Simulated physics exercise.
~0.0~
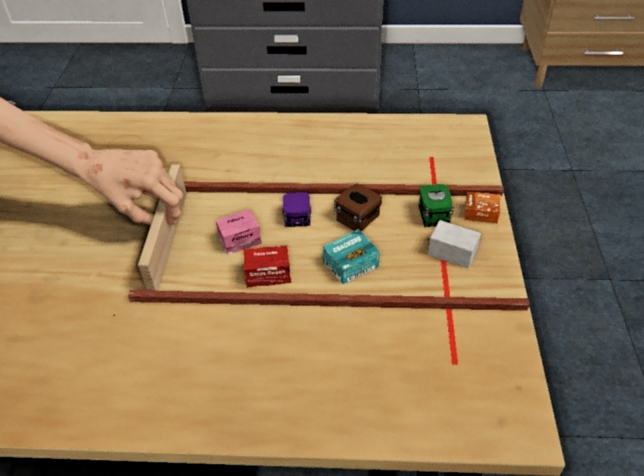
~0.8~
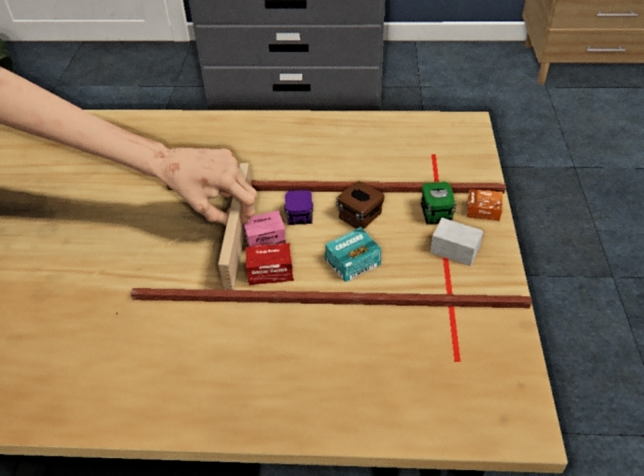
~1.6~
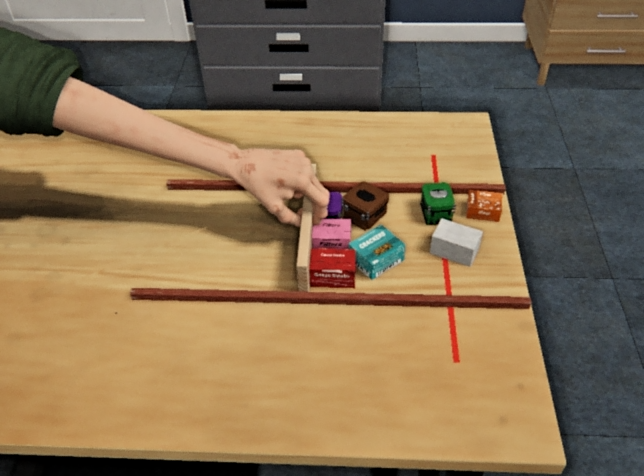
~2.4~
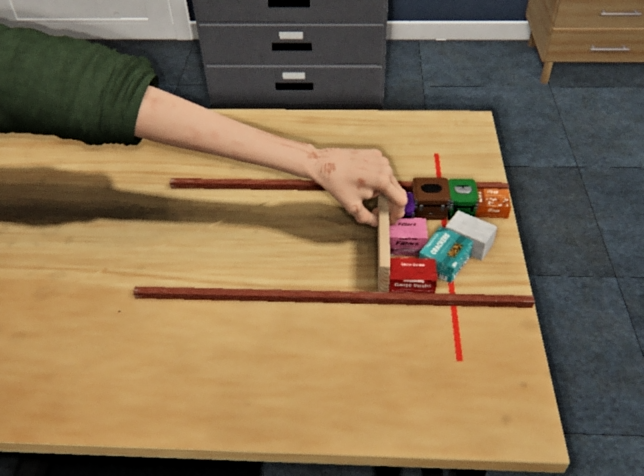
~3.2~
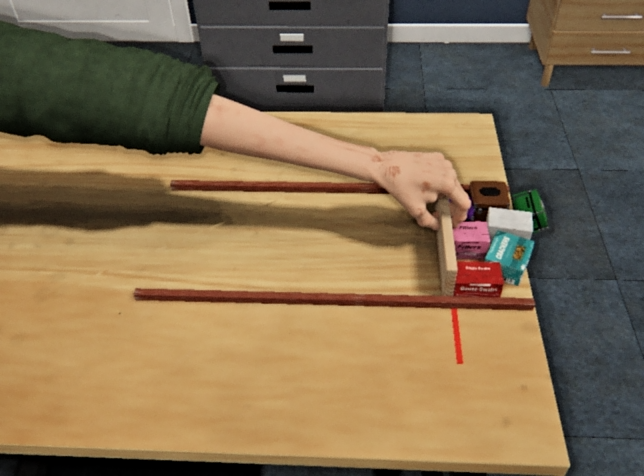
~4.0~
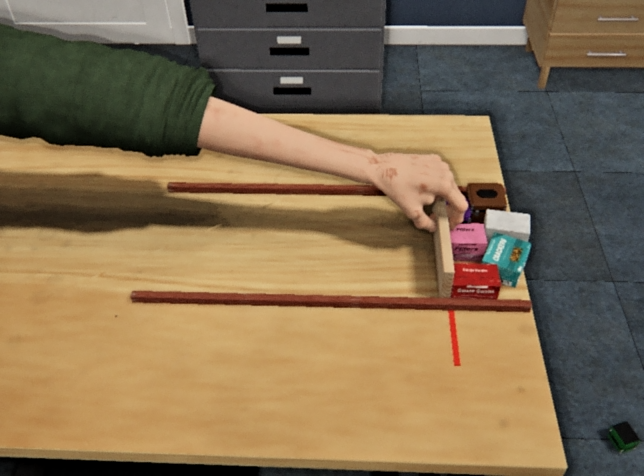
On a light wooden table above a dark tiled floor, seen from above at a slight angle, two dark red rails form a channel running to the right end, crossed by a strip of red tape. Small pink, red, purple, brown, teal, green, white and orange items lie between the rails. A hand holds an upright board at the left and slides it right, gathering the pink and red boxes, then the rest. The crowded items pass the tape to the table's edge. The orange box disappears from view, and the green case tips over the edge. The board stops near the tape, with the green case on the floor and the others bunched at the edge.
